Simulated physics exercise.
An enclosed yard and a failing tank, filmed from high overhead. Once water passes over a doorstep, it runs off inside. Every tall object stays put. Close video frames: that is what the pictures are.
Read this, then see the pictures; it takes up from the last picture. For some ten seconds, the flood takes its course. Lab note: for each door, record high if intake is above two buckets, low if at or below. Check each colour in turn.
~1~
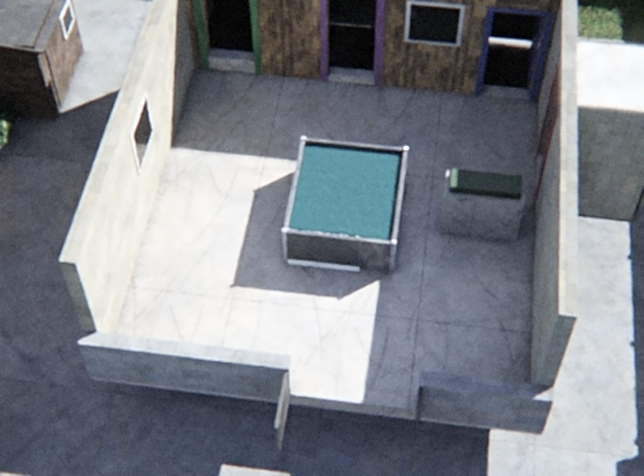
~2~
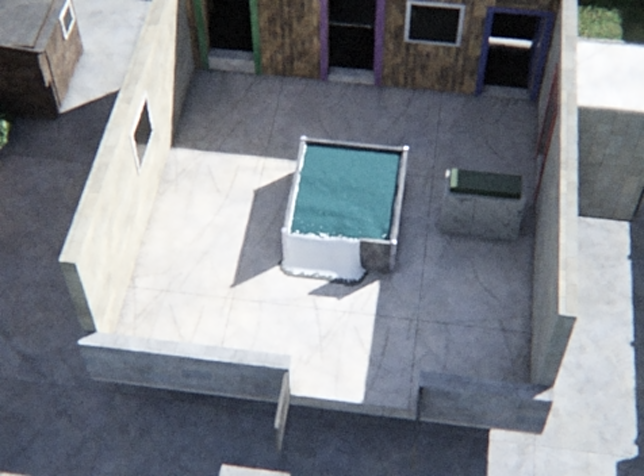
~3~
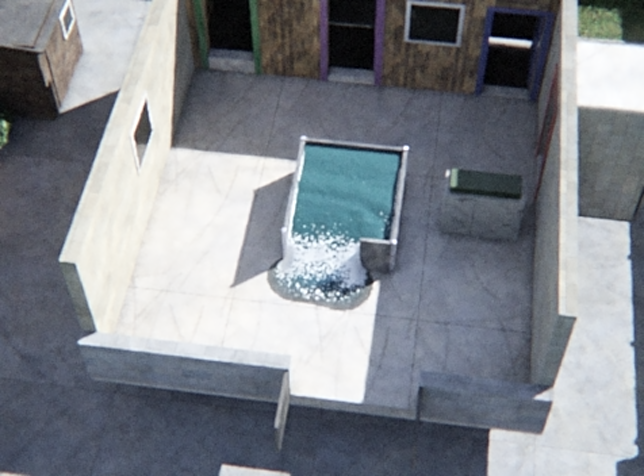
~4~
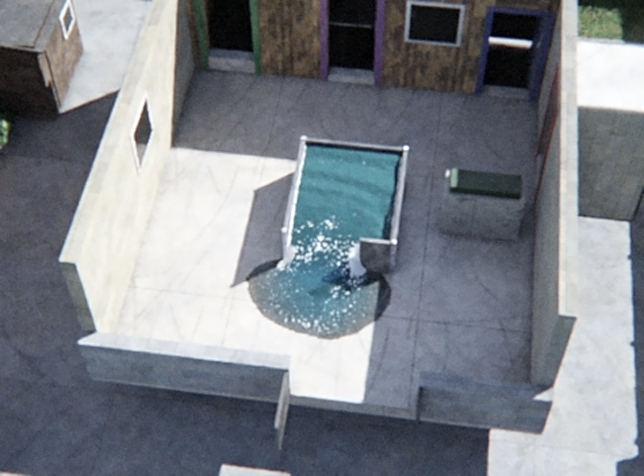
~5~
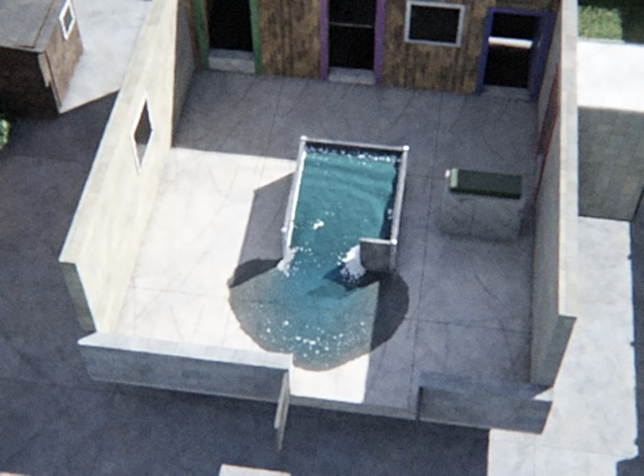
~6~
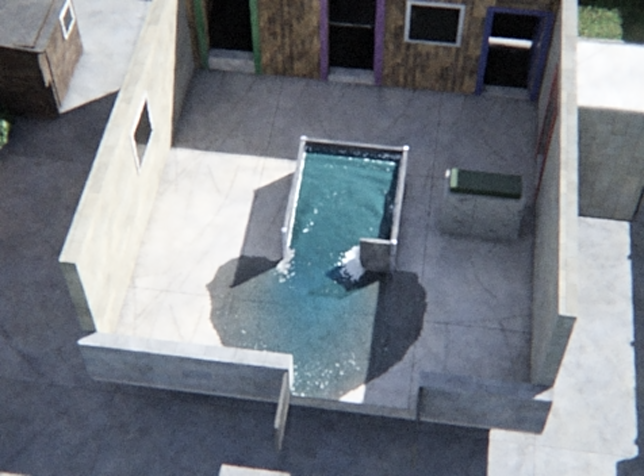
Purple door: Low; red door: Low; blue door: Low; green door: Low.
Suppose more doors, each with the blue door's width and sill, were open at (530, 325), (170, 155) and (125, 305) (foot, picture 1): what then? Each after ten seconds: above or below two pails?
Taking the new doors in the order given: The first comes up short, the second comes up short, the third tops it.
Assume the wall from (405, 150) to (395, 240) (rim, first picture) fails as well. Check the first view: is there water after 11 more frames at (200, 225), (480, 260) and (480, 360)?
In turn: Untouched, then inundated, then inundated.
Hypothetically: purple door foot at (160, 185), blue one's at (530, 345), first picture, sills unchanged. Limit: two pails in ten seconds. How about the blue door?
Blue does not overflow.
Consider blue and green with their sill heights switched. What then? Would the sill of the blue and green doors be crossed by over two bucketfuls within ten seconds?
Blue door: Below the mark; green door: Above the mark.
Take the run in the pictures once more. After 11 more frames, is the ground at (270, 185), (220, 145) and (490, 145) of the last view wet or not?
Result, in that order: Not wetted / not wetted / not wetted.
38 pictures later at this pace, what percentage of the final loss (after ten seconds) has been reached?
I get 85 percent.
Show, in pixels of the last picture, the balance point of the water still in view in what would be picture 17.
Around pixel (303, 273).
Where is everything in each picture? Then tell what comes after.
The water tank at (347, 192) is whole and still, in the first frame.
The front is at (360, 278), out from the gap at (323, 252), in the second frame.
The front is at (352, 305), out from the gap at (323, 254), in the third frame.
The front is at (336, 335), out from the gap at (323, 256), in the fourth frame.
The front is at a hidden place, out from the gap at (323, 256), in the fifth frame.
The front is at a hidden place, out from the gap at (323, 255), in the sixth frame.
A moment on, water covers 20 % of the floor; the purple door not reached, the red door not reached, the blue door not reached, the green door not reached.
Next, water covers 25 % of the floor; the purple door not reached, the red door not reached, the blue door not reached, the green door not reached.
Then, water covers 35 % of the floor; the purple door not reached, the red door not reached, the blue door not reached, the green door not reached.
Later, water covers 60 % of the floor; the purple door wet at the sill, nothing in, the red door not reached, the blue door not reached, the green door wet at the sill, nothing in.
In the end, water covers 80 % of the floor; the purple door wet at the sill, nothing in, the red door not reached, the blue door wet at the sill, nothing in, the green door wet at the sill, nothing in.
